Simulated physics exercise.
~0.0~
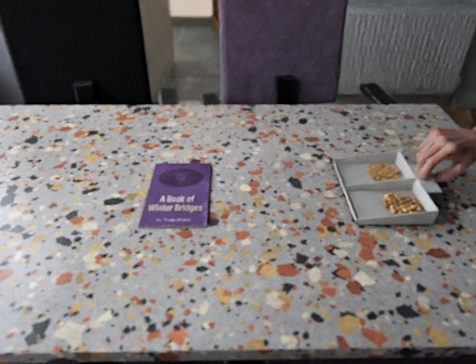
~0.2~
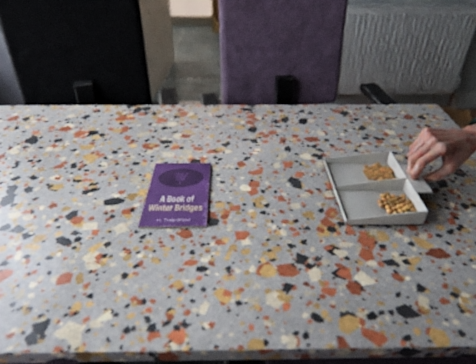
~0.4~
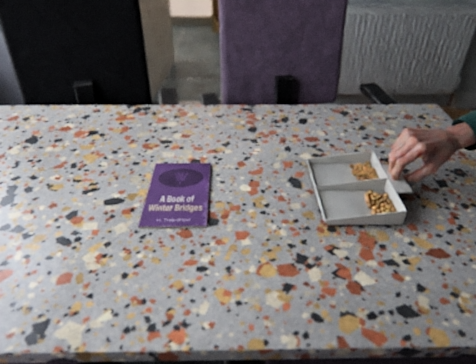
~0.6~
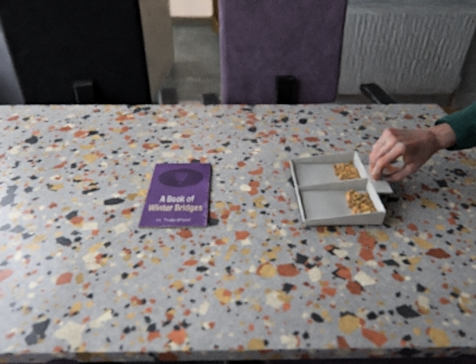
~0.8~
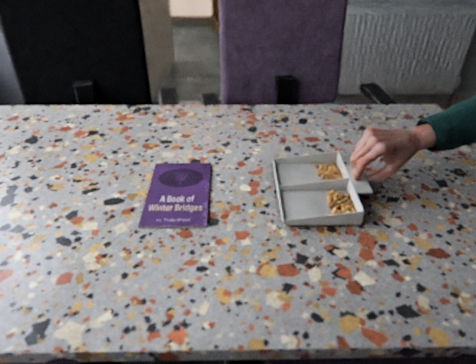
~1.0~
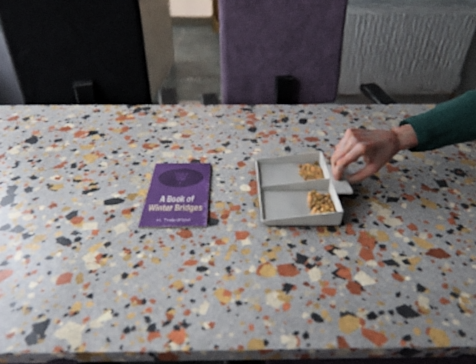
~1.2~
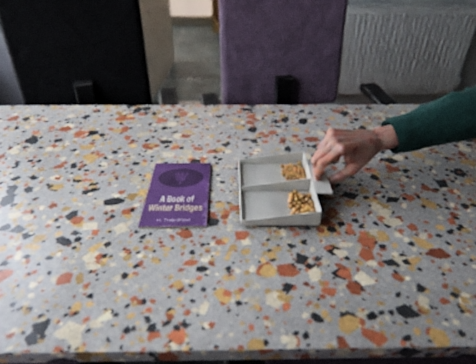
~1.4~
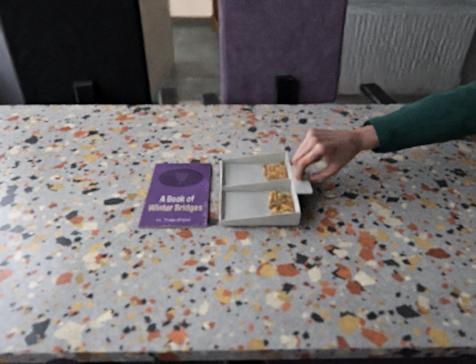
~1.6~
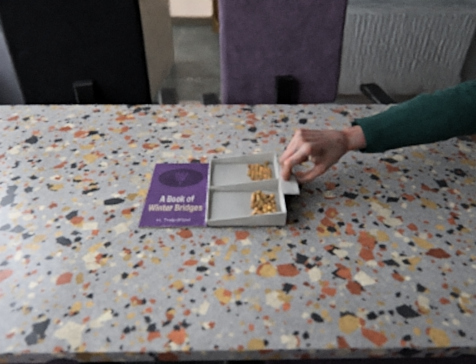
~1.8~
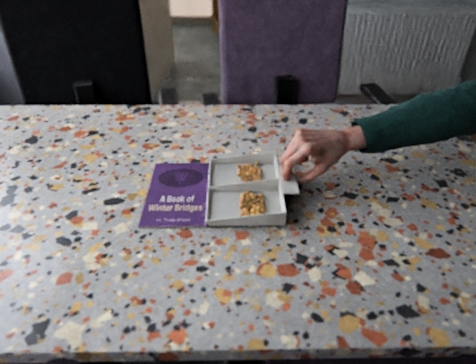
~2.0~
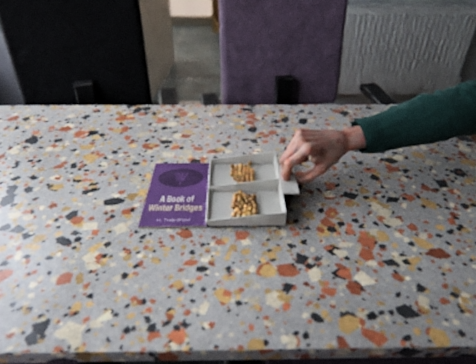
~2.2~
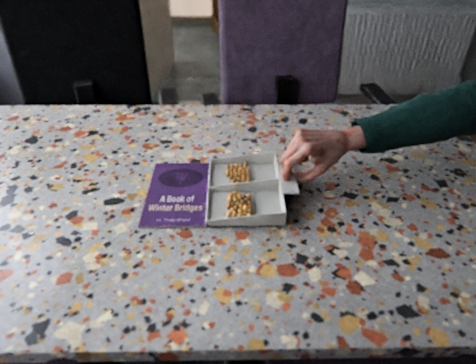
A shallow pale grey tray, split in two by a divider and holding a small golden pile of loose pieces in each half, sits at the right of a speckled terrazzo table, seen from slightly above. A thin purple book titled A Book of Winter Bridges lies left of centre, with black and purple chairs behind. A hand in a dark green sleeve pushes the tray steadily left until it meets the book and stops. Both piles then slide on leftward across the tray floor. They settle around its middle, all still inside, while the hand stays at the tray's right edge.
